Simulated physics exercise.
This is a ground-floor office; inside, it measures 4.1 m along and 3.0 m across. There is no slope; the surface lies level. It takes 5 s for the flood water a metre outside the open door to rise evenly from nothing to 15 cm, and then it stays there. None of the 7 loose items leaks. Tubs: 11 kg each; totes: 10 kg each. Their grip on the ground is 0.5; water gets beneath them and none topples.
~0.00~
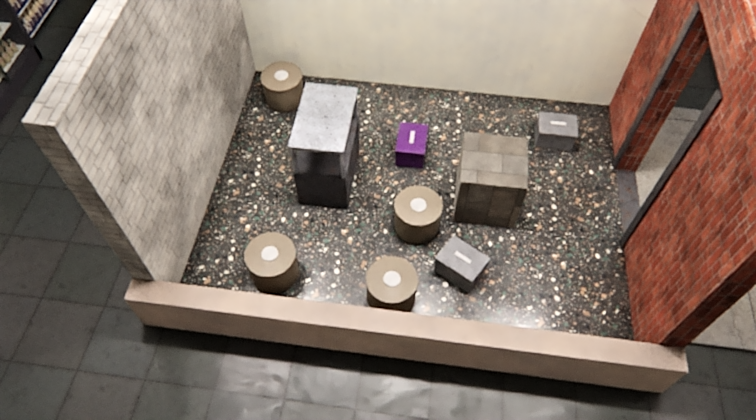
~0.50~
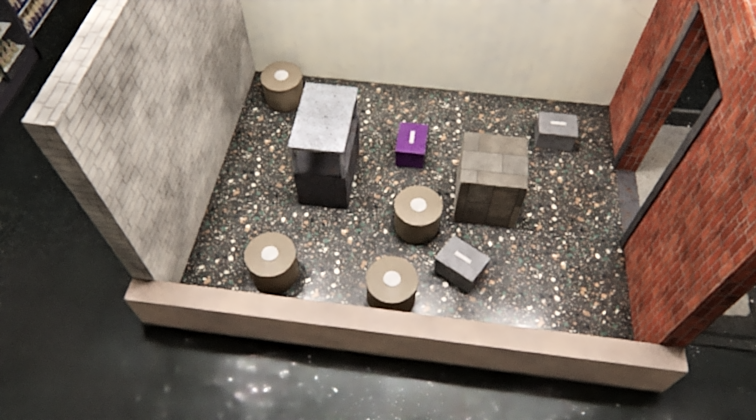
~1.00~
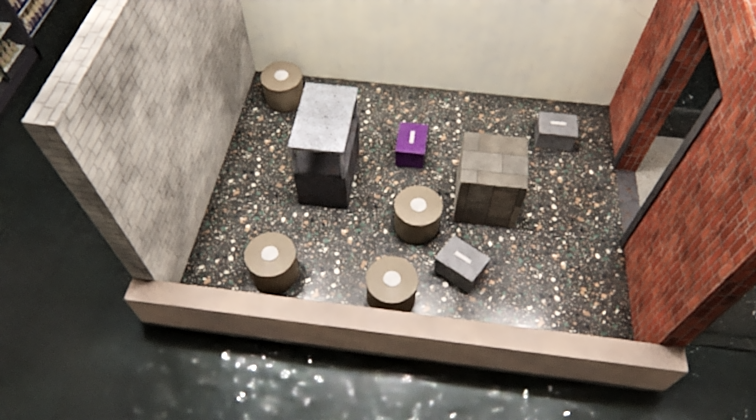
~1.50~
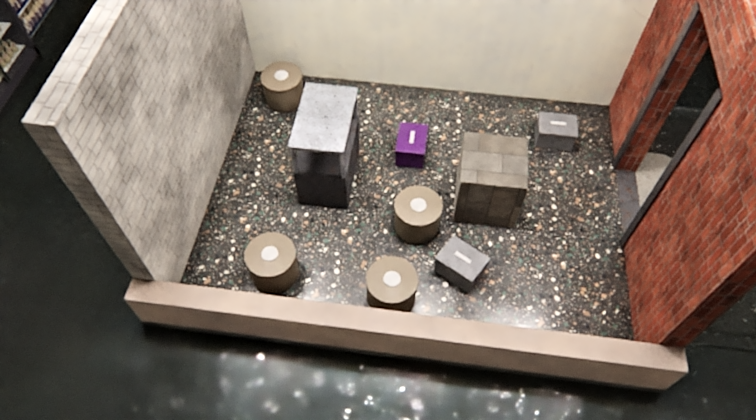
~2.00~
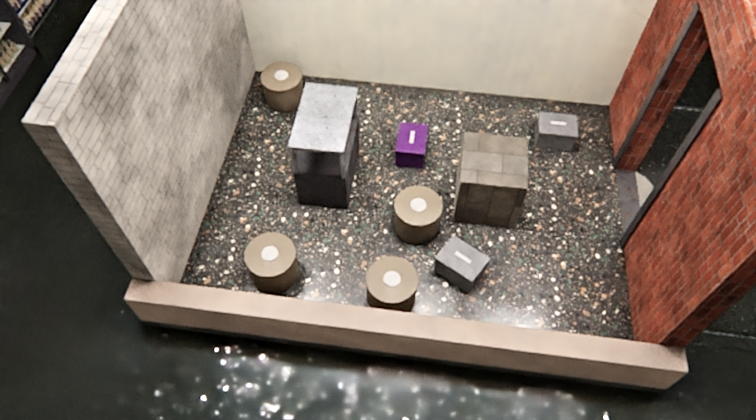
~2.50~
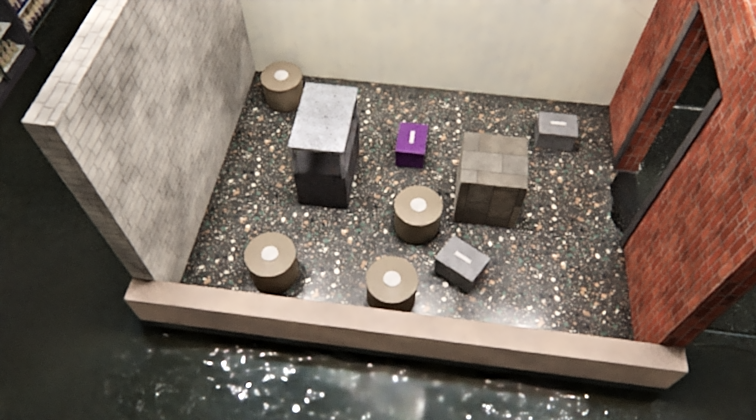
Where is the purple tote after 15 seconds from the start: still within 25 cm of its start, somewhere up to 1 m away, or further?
Movement: Minimal.
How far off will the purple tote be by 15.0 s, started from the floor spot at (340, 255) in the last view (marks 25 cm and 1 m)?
Result: It remains near its start.
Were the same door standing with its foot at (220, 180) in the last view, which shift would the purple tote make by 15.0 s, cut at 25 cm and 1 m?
The purple tote hardly moves at all.
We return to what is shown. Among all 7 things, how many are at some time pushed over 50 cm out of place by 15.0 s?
Result: 0.
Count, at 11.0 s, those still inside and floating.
My tally comes to 0.
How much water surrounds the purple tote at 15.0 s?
About 5 cm.
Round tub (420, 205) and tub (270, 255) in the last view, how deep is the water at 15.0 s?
6 and 7 cm.
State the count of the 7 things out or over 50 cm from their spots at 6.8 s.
Tally at that time: 0.
After 3.5 s the purple tote is near (412, 138), 0.0 m from its start, aground; 0 afloat.
After 6.8 s the purple tote is near (412, 138), 0.0 m from its start, aground; 0 afloat.
After 11.0 s the purple tote is near (412, 138), 0.0 m from its start, aground; 0 afloat.
After 15.0 s the purple tote is near (412, 138), 0.0 m from its start, aground; 3 afloat.
